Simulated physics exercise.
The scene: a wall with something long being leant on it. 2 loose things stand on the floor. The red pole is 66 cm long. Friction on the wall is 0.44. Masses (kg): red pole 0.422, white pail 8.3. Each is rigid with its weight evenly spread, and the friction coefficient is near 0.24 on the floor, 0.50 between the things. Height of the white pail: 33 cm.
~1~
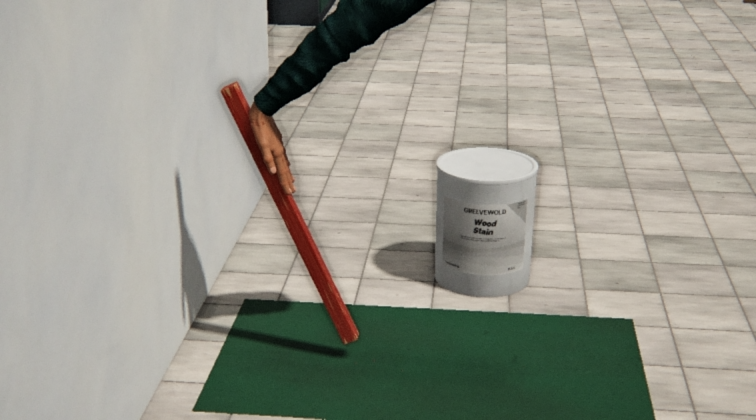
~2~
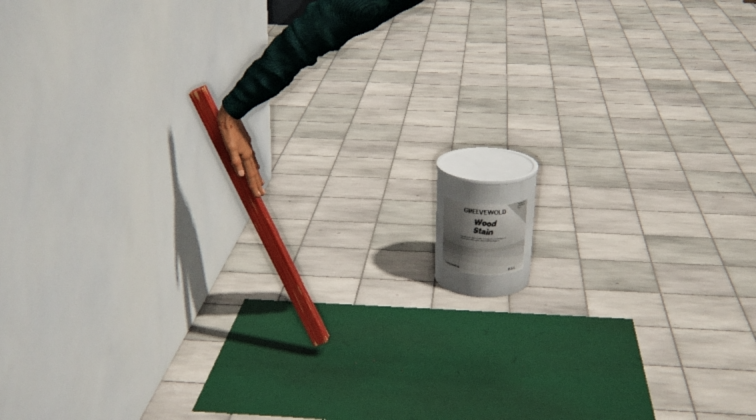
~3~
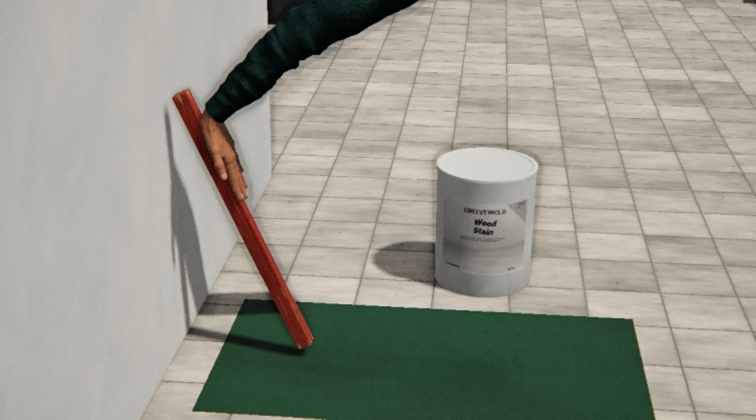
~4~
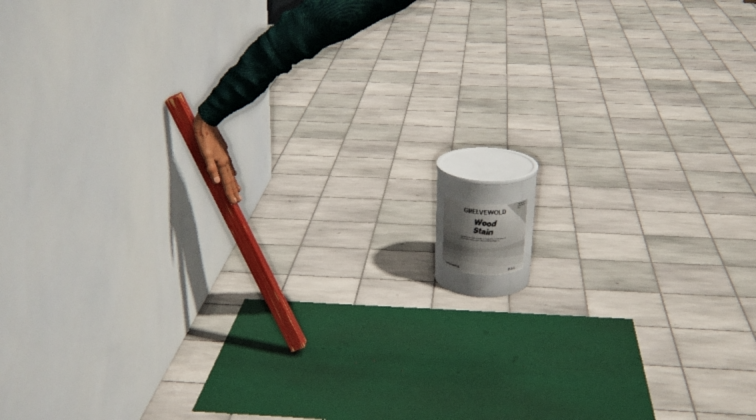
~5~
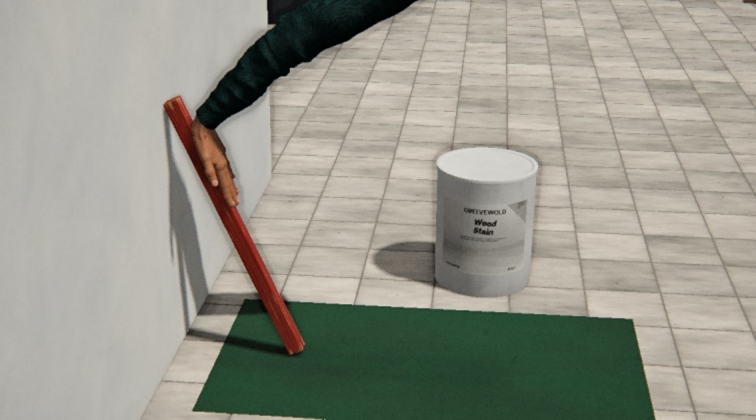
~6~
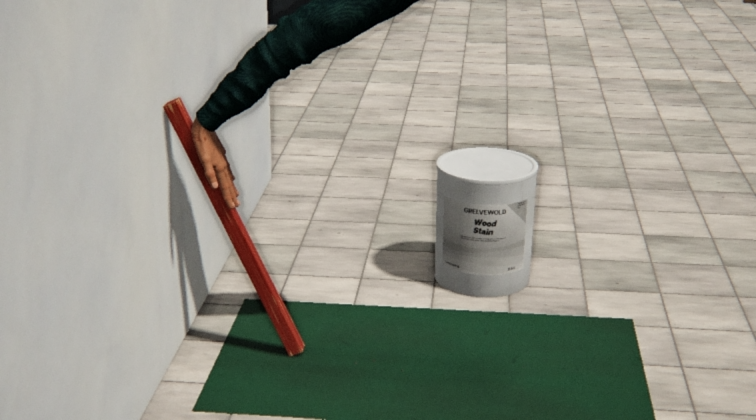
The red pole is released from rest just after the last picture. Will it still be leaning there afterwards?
The pole holds.
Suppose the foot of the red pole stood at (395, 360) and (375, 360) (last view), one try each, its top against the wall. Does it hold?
In the first case it slides down; in the second case it slips out.
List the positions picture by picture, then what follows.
In the first picture, 14 cm from its place; red pole (292, 217); white pail (484, 222).
In the second picture, 7 cm from its place; red pole (262, 220); white pail (484, 222).
In the third picture, 3 cm from its place; red pole (245, 223); white pail (484, 222).
In the fourth picture, 1 cm from its place; red pole (238, 226); white pail (484, 222).
In the fifth picture, propped up under the hand; red pole (236, 230); white pail (484, 222).
In the sixth picture, propped up under the hand; red pole (237, 231); white pail (484, 222).
Then, 0.20 s on from there, no change.
Then, 0.50 s on from there, red pole resting near (237, 232).
In the end, both under 10 cm from the start. At the end, from the last picture's camera, red pole near (237, 232). The pole remains leaning.
